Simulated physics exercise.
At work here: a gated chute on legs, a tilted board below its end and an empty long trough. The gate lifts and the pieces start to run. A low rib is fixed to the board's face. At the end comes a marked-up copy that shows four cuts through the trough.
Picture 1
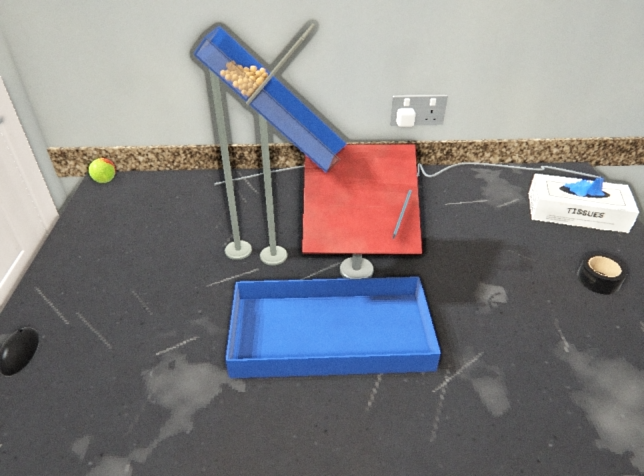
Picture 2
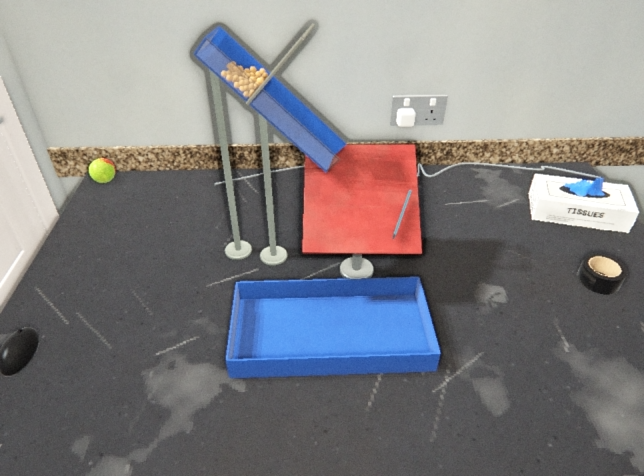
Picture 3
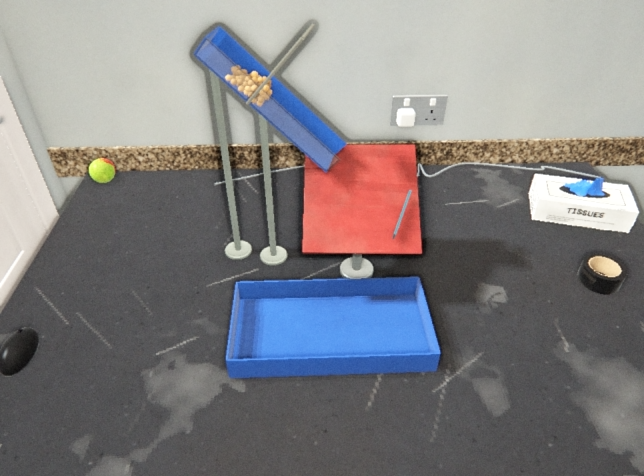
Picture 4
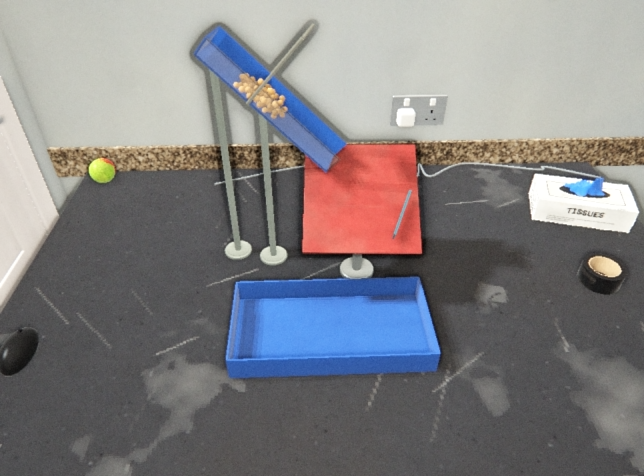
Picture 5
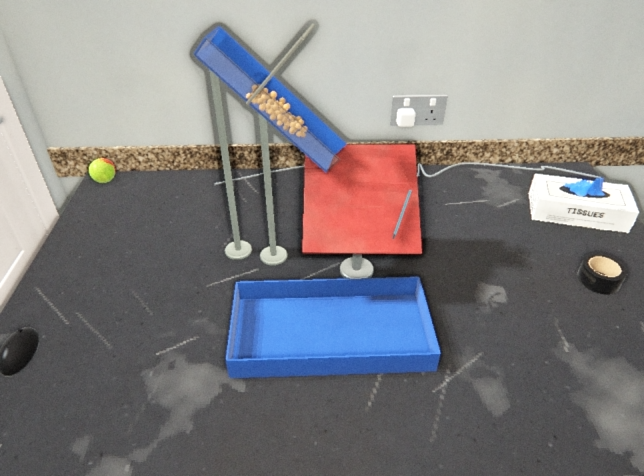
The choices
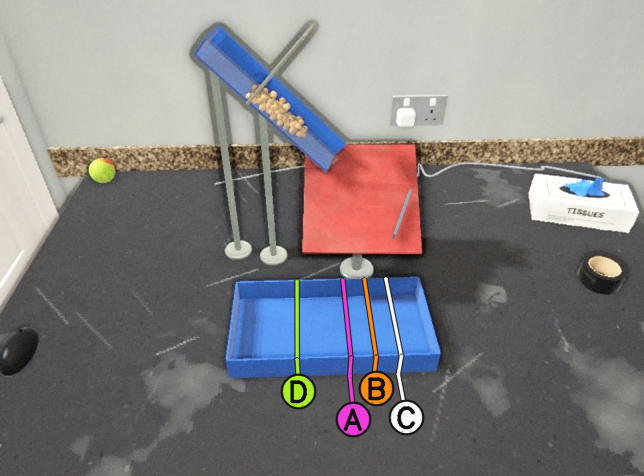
A blue chute on grey legs sloped down toward a tilted red board above an empty blue trough, and a cluster of round wooden beads slid down the chute, spreading out as it went.
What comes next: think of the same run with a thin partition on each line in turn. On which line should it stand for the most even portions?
It is B.
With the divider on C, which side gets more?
The left side.
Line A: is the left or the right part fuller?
The right side.
On the marked copy, line A crosses the front rim at (350, 356); line B crosses the front rim at (376, 355); line C crosses the front rim at (401, 355); line D crosses the front rim at (297, 358).
For line A, of what is caught, a small part on the left of the divider, most on the right.
For line B, of what is caught, about a third on the left of the divider, about two thirds on the right.
For line C, of what is caught, most on the left of the divider, a small part on the right.
For line D, of what is caught, none on the left of the divider, all on the right.
